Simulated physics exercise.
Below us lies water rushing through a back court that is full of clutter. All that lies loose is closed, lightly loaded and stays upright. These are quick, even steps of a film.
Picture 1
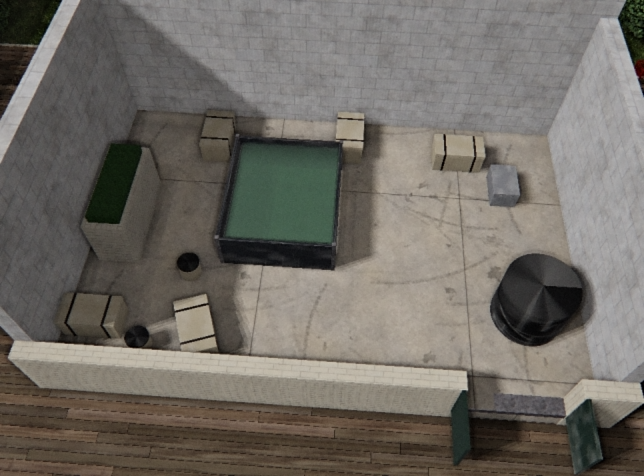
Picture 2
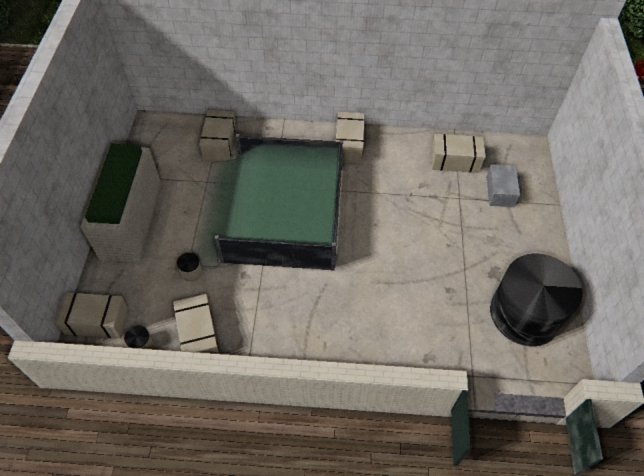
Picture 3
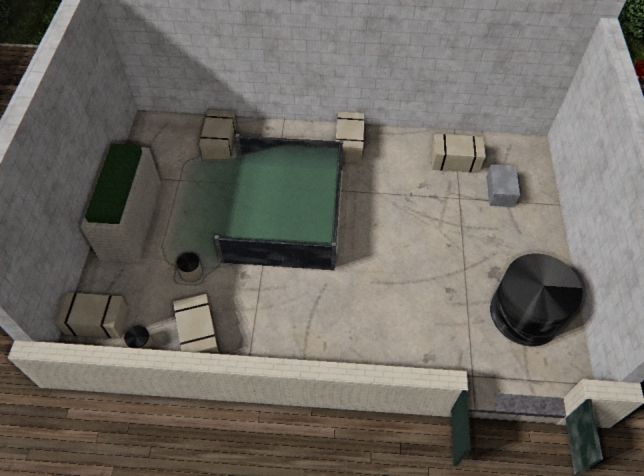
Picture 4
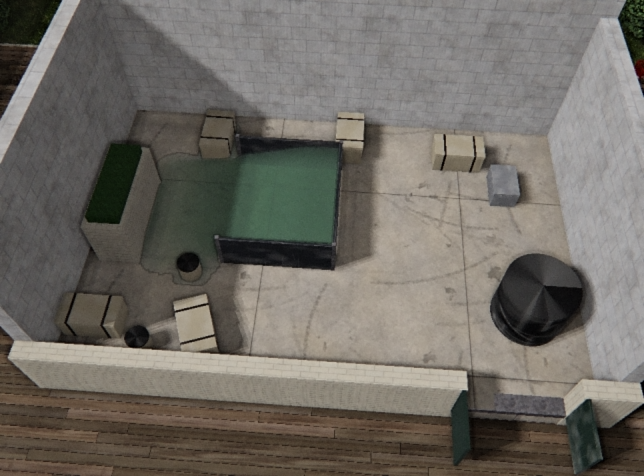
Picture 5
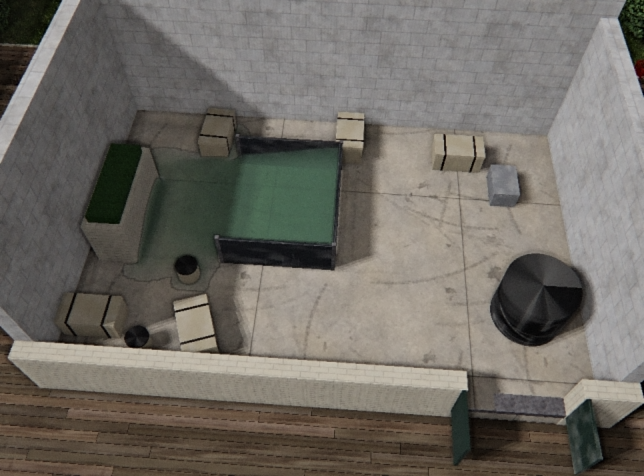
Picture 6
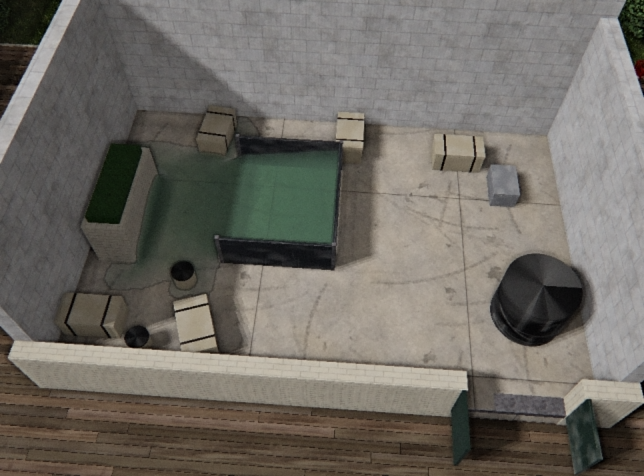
In a walled back court, green water poured from the left side of a dark-framed tank and spread across the floor around the clutter, then a small dark pail shifted slightly.
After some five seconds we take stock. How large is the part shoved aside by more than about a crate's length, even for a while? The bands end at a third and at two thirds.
It is two thirds or above.
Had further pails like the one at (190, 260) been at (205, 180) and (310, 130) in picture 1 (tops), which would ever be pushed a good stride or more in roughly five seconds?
In that order: Pushed that far, moved that far.
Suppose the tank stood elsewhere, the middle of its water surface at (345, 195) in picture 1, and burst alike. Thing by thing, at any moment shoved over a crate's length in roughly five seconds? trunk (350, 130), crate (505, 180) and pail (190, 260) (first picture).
One after the other: Yes, no, moved that far.
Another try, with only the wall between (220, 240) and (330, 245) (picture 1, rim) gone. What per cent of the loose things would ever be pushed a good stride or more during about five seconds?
Some 50 per cent.
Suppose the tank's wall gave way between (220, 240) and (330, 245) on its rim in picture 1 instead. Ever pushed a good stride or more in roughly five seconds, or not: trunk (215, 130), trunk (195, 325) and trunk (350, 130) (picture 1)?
In turn: Never so far, yes, never so far.
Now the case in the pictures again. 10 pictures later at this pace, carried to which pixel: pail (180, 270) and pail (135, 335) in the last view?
At about (208, 286) and (162, 344).
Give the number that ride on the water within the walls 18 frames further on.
The number is 2.
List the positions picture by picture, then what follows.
A pail at (188, 262) rests on the ground; a trunk at (217, 128) rests on the ground; 0 of 8 have shifted, in the first frame.
A pail at (188, 262) rests on the ground; a trunk at (217, 128), on the bottom; 0 of 8 have shifted, in the second frame.
A pail at (188, 262), on the bottom; a trunk at (217, 128), on the bottom; 0 of 8 have shifted, in the third frame.
A pail at (188, 262), on the bottom; a trunk at (217, 127), on the bottom; 0 of 8 have shifted, in the fourth frame.
A pail at (186, 265) rests on the ground, close to its start; a trunk at (216, 126) rests on the ground, close to its start; 1 of 8 have shifted, in the fifth frame.
A pail at (182, 271) rests on the ground, close to its start; a trunk at (216, 124), on the bottom, close to its start; 2 of 8 have shifted, in the sixth frame.
A moment on, 0 of 8 are well off their spots; 0 afloat.
Next, 1 of 8 are well off their spots; 2 afloat.
Later, 5 of 8 are well off their spots; 2 afloat.
In the end, 6 of 8 are well off their spots, and 6 have been at some point; 1 afloat.
